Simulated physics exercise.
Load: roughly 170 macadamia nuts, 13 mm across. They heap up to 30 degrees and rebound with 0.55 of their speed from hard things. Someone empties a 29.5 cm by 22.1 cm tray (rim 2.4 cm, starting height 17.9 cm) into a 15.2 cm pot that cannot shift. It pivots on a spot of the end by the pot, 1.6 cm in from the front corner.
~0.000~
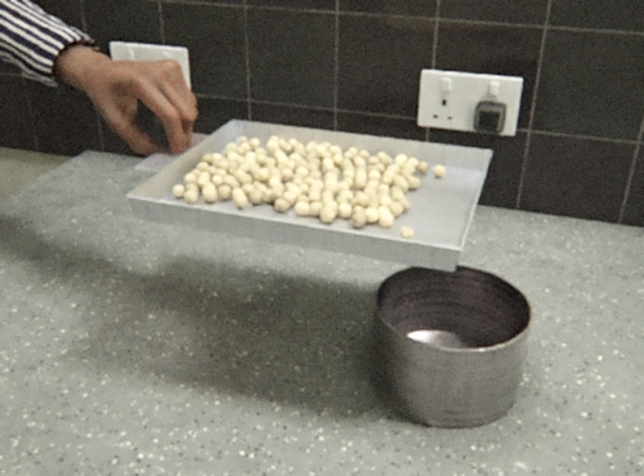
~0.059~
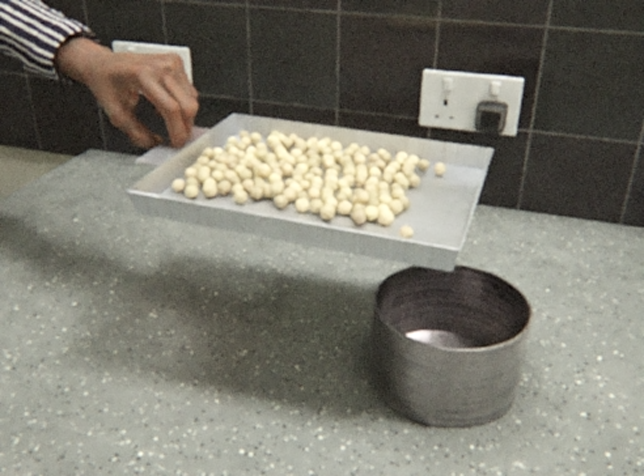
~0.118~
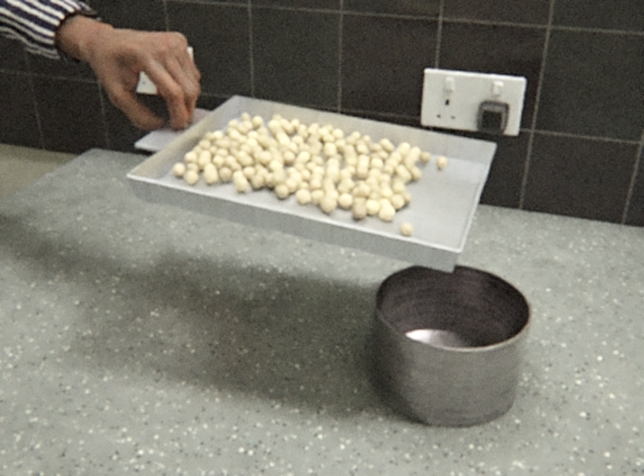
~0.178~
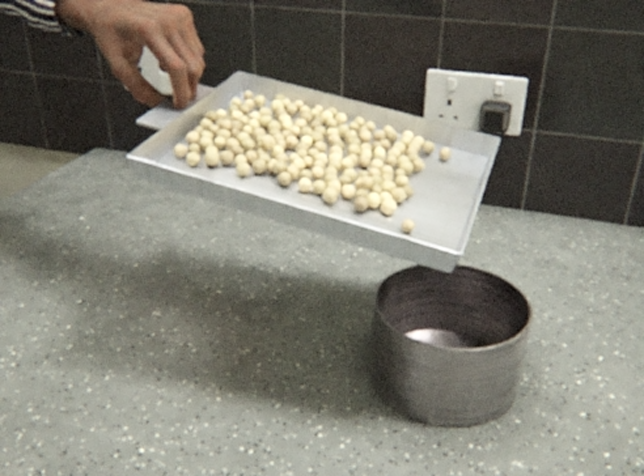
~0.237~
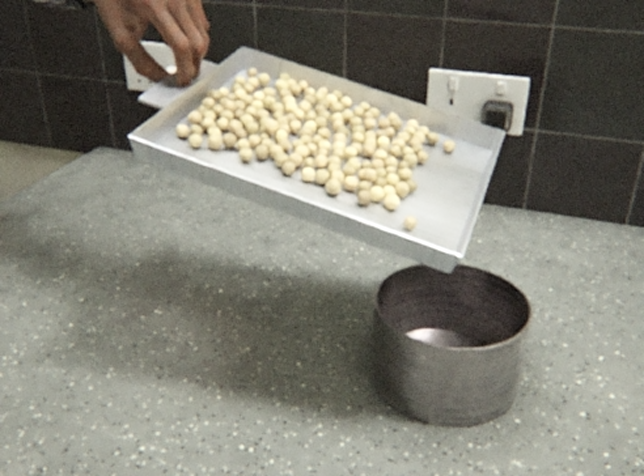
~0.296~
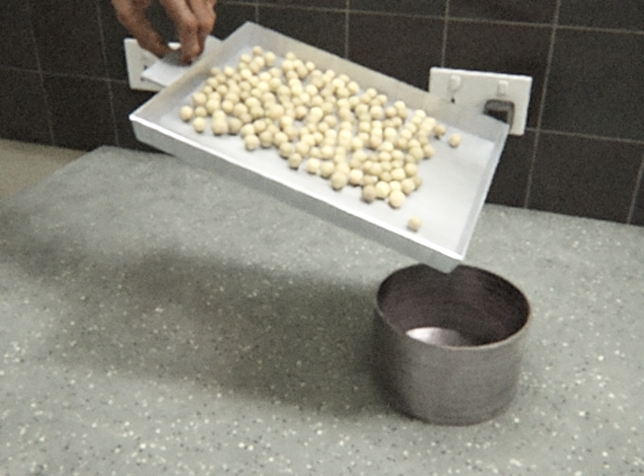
A hand lifting the left end of a pale tray of round cream-coloured nuts, tilting it rightward above a metal pot.
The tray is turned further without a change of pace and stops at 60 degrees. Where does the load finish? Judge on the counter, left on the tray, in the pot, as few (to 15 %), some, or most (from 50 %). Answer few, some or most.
On the counter: Some; left on the tray: Most; in the pot: Few.
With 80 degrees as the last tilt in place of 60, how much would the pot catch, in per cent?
It would be near 0 per cent.
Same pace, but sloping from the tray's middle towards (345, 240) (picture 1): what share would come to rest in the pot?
Some 0 per cent.
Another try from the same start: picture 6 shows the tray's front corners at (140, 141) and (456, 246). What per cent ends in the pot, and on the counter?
Pot 0, counter 0.
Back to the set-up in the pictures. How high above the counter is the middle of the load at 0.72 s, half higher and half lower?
About 24 cm.
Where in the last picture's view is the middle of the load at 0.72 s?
At about (443, 174).
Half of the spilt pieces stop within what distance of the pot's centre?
Roughly 22 cm.
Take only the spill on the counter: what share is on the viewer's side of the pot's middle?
Some 100 per cent.
After 0.55 s, tilt 39 degrees; the tray holds 100 %, the pot 0 %.
After 0.72 s, tilt 53 degrees; the tray holds 100 %, the pot 0 %.
Then, at 1.02 s, tilt 60 degrees; the tray holds 80 %, the pot 0 %.
In the end, at 2.3 s, counter 30 %, tray 70 %, pot 0 %.
